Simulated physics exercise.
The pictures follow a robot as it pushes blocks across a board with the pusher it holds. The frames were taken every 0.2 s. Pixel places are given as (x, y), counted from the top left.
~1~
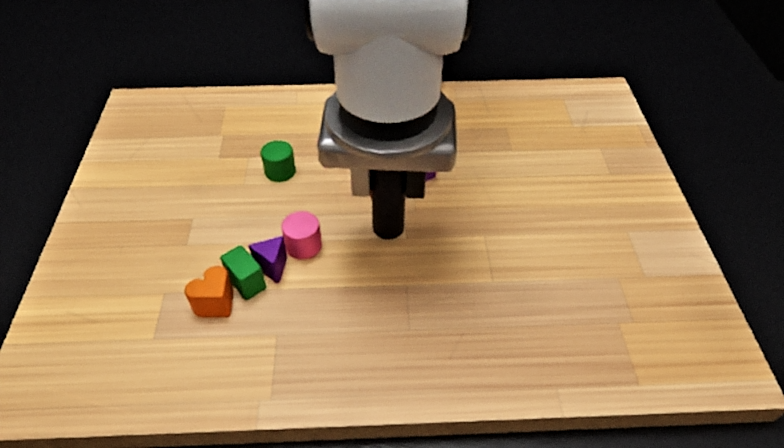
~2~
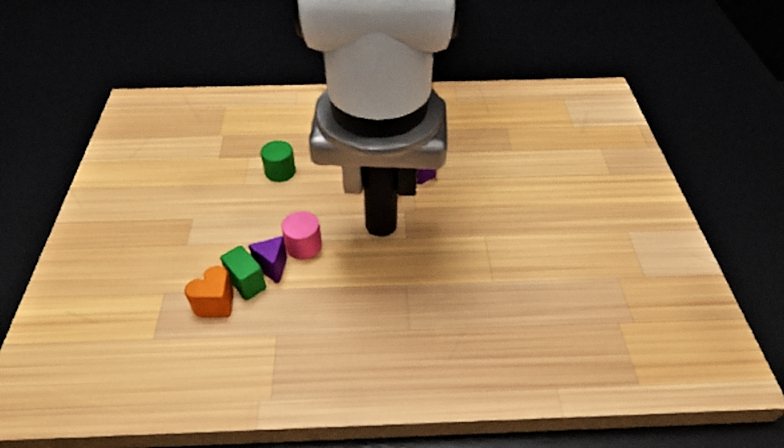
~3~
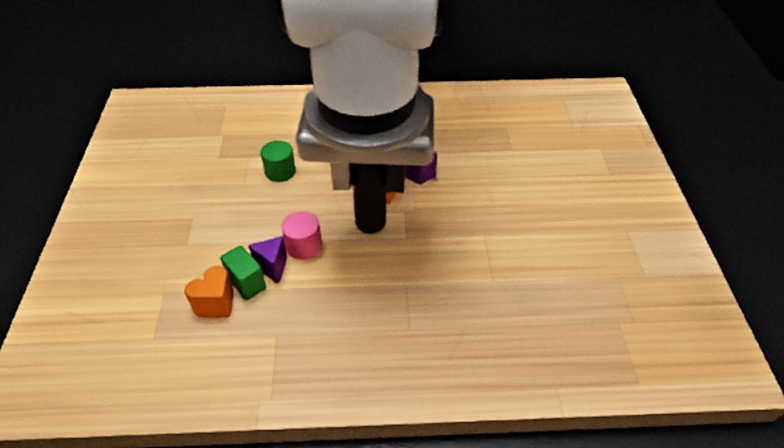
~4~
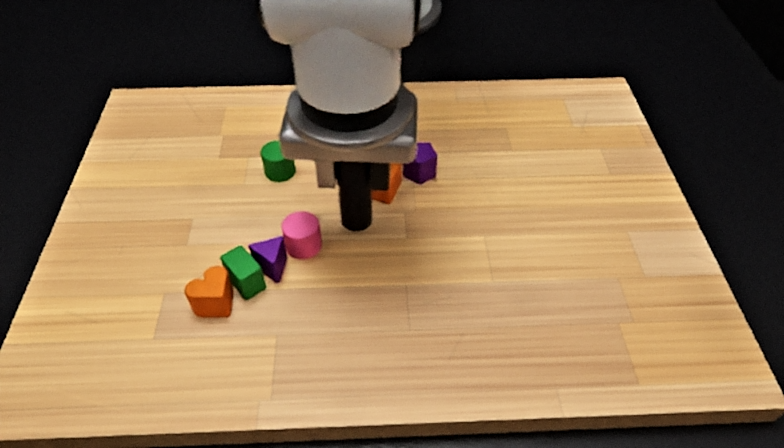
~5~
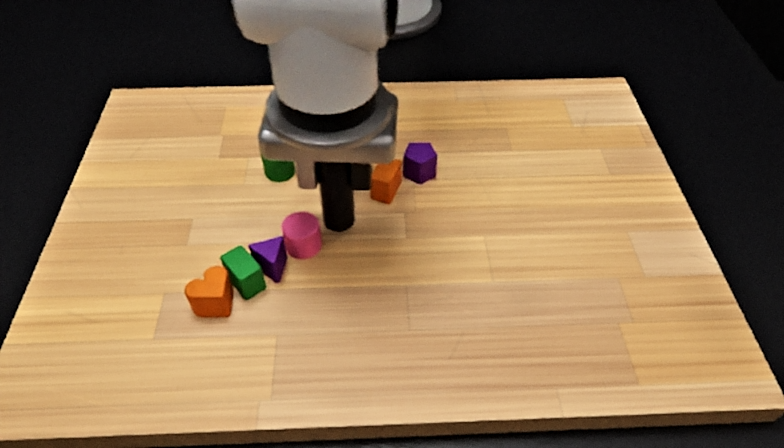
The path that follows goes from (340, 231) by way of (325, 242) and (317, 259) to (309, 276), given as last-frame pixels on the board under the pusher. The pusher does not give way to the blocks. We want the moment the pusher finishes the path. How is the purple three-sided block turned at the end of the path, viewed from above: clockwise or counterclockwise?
From overhead, anticlockwise.
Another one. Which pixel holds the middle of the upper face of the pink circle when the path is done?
It is going to be at (276, 238).
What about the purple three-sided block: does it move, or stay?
Moved away.
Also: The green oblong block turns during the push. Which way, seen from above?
Anticlockwise.
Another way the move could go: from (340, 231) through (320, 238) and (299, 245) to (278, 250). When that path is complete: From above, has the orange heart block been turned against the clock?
I'd say yes.
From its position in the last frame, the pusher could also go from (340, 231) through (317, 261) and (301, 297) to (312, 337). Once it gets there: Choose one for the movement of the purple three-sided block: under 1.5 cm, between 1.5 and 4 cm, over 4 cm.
Between 1.5 and 4 cm.
On the path given first. Halfway along, pusher at (319, 242); orange heart block at (203, 288); green oblong block at (230, 264), turned 25° anticlockwise; purple three-sided block at (250, 249), turned 10° anticlockwise; pink circle at (282, 233).
At the end, pusher at (307, 266); orange heart block at (202, 289); green oblong block at (229, 263), turned 30° anticlockwise; purple three-sided block at (245, 245), turned 25° anticlockwise; pink circle at (276, 238).
